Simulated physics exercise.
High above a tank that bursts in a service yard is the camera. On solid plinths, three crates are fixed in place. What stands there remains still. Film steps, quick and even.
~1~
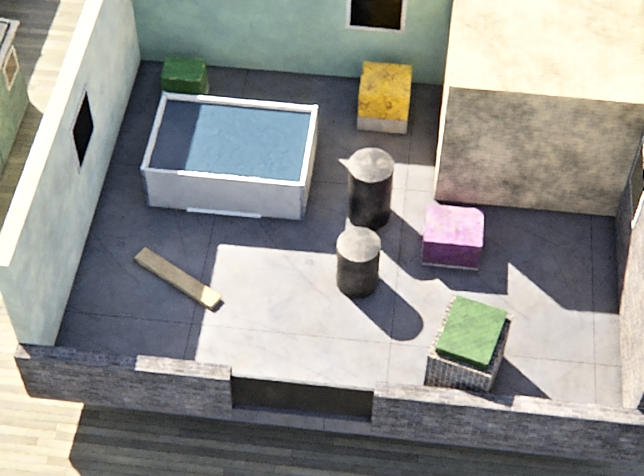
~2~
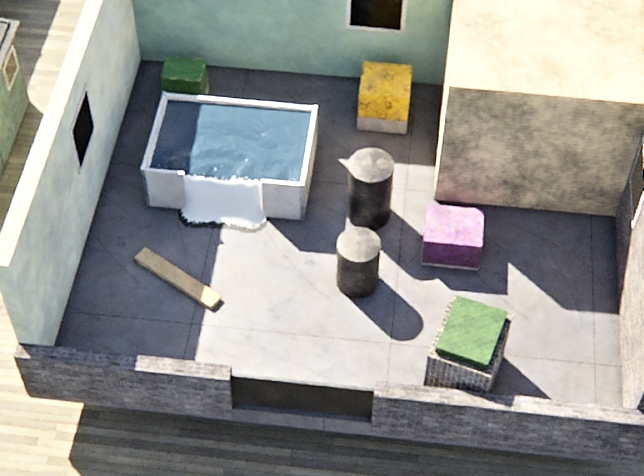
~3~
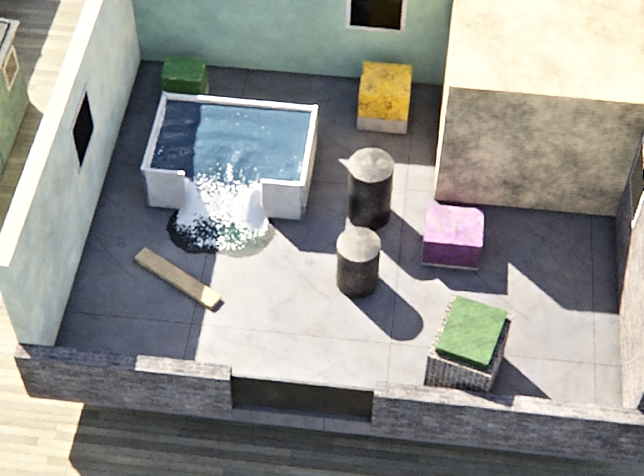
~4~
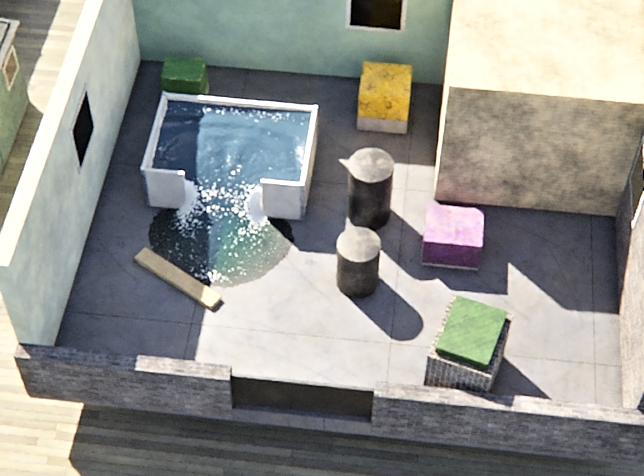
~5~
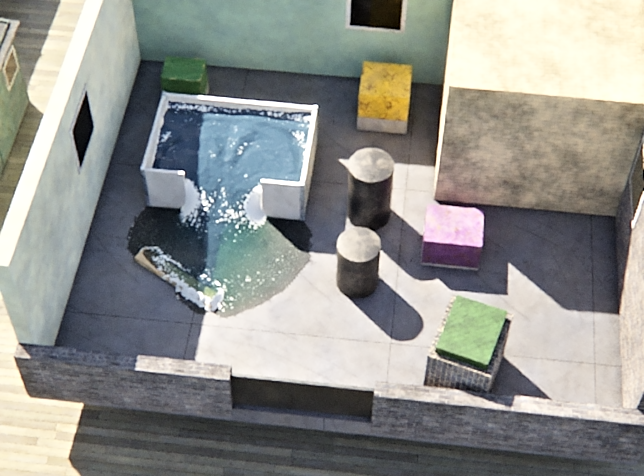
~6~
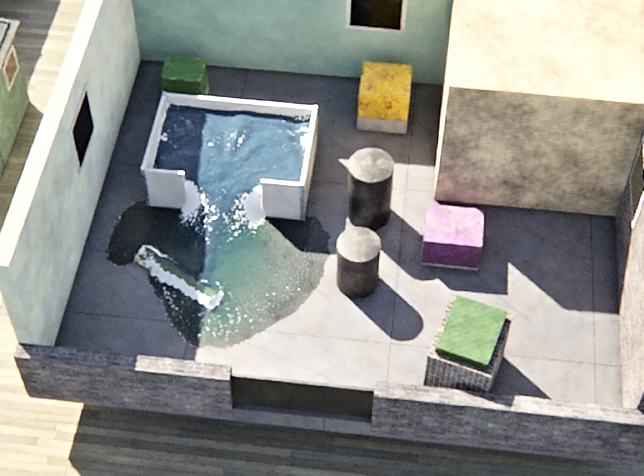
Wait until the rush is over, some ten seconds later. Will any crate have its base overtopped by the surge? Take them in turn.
The purple crate is reached by the water. The green crate is missed by the water. The yellow crate is missed by the water.
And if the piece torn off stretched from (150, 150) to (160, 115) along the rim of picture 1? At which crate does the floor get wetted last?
That would be the one in purple.
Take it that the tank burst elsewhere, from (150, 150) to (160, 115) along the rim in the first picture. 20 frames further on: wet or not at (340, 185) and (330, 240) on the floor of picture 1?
One after the other: Free of water, clear.
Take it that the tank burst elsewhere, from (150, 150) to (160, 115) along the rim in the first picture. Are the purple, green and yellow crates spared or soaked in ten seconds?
Here's how it goes: The purple crate is swamped, the green crate is swamped, and the yellow crate is left untouched.
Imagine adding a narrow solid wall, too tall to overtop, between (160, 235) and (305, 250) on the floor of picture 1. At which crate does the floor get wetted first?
That would be the purple-painted one.
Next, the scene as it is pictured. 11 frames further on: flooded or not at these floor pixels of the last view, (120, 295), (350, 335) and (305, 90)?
Result by point, in sequence: Waterlogged, then waterlogged, then unwetted.
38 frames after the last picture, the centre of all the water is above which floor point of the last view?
The spot I would choose is (257, 270).
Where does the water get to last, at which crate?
My answer is the one in yellow.
A moment on, water covers 30 % of the floor; the purple crate not reached, the green crate not reached, the yellow crate not reached.
Next, water covers 35 % of the floor; the purple crate not reached, the green crate not reached, the yellow crate not reached.
Then, water covers 45 % of the floor; the purple crate water round its plinth, the green crate not reached, the yellow crate not reached.
Later, water covers 75 % of the floor; the purple crate water round its plinth, the green crate water round its plinth, the yellow crate water round its plinth.
In the end, water covers 100 % of the floor; the purple crate was topped, the green crate stayed above the water, the yellow crate stayed above the water.
